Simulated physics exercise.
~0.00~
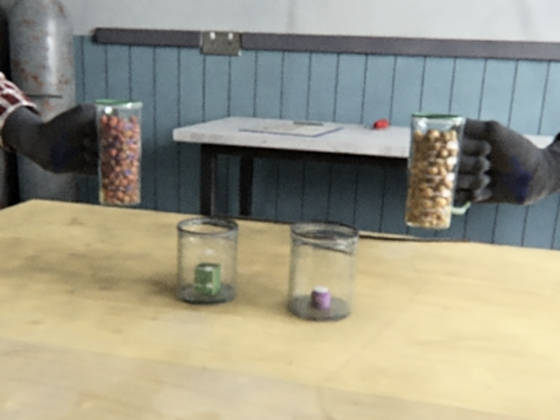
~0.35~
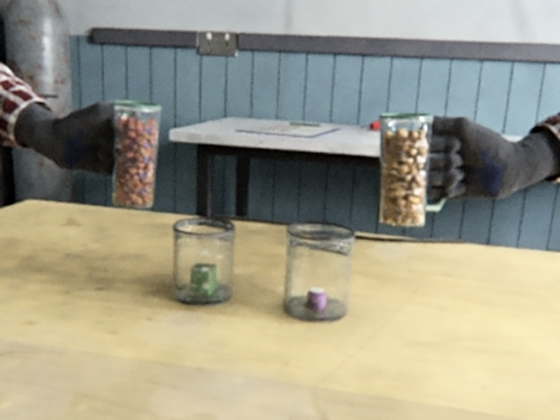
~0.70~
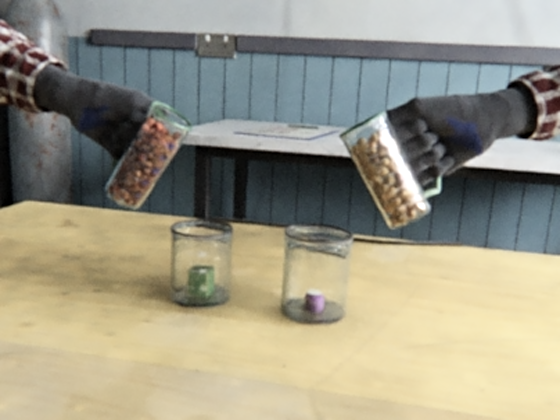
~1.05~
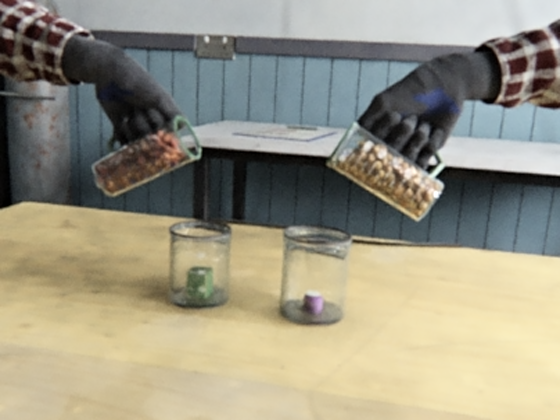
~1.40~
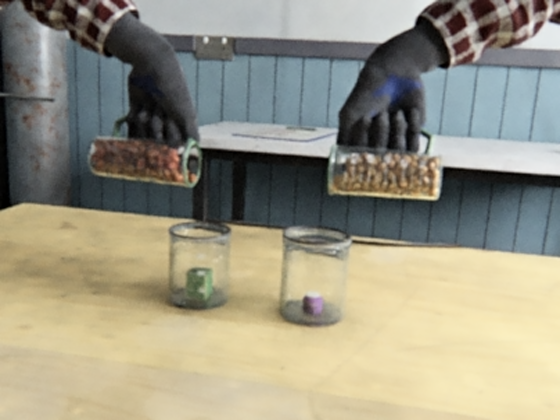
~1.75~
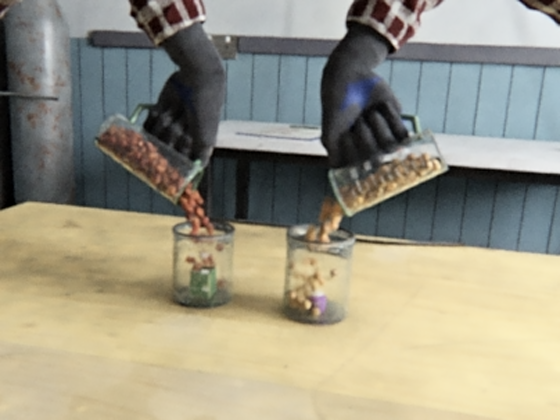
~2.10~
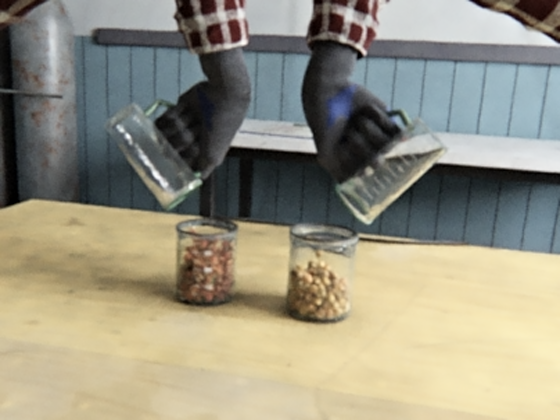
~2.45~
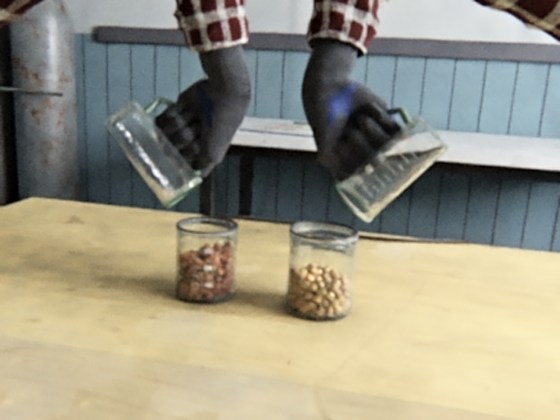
Two gloved hands tip cups of reddish and tan pieces into clear containers, burying both objects.
